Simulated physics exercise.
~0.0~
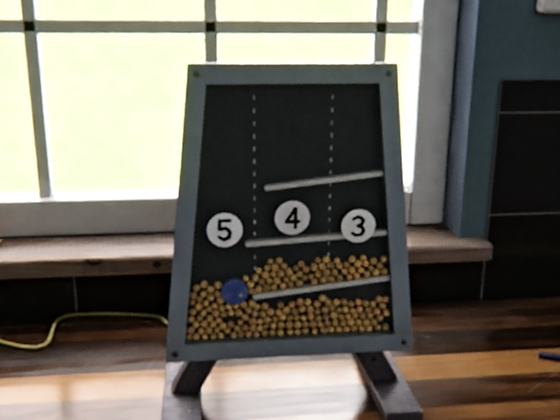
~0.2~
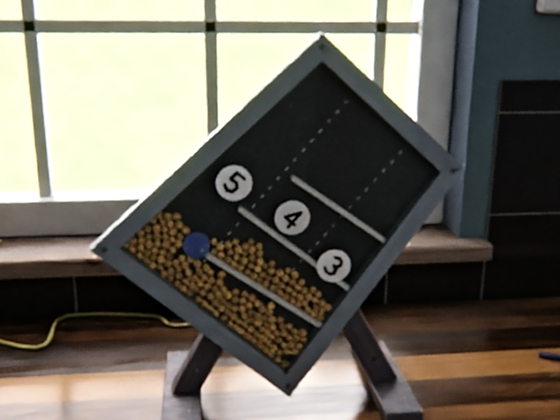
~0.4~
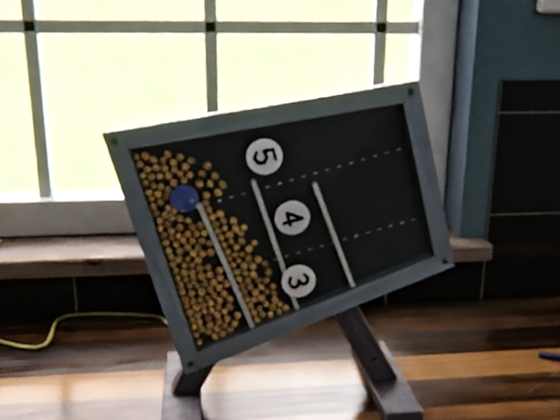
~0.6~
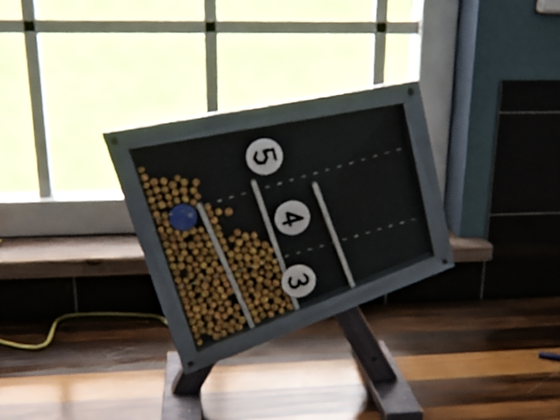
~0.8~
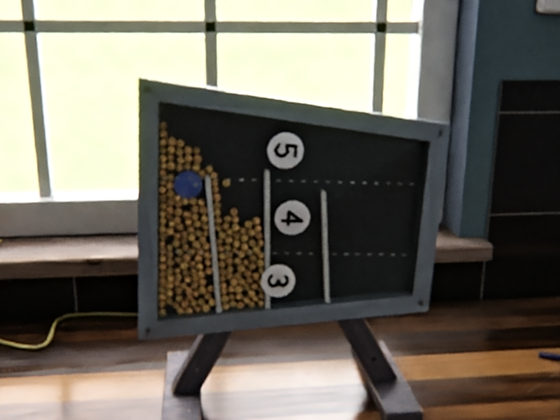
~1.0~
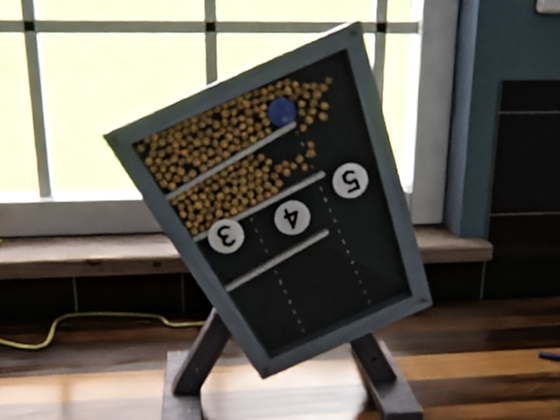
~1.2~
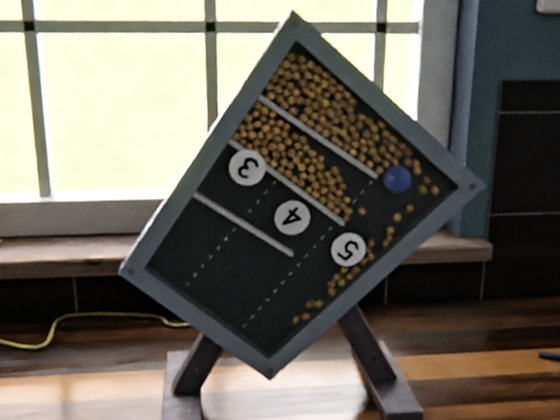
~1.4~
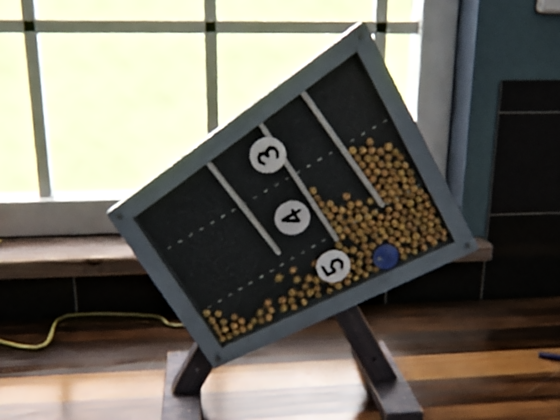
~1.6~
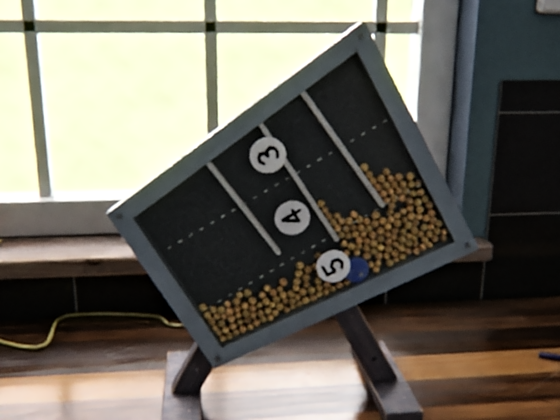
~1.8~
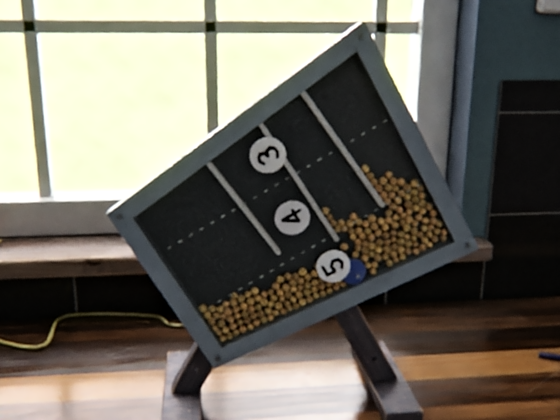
Framed case of wooden beads turning clockwise, pausing, then turning on, beads and blue disc spilling down to settle along strip five.
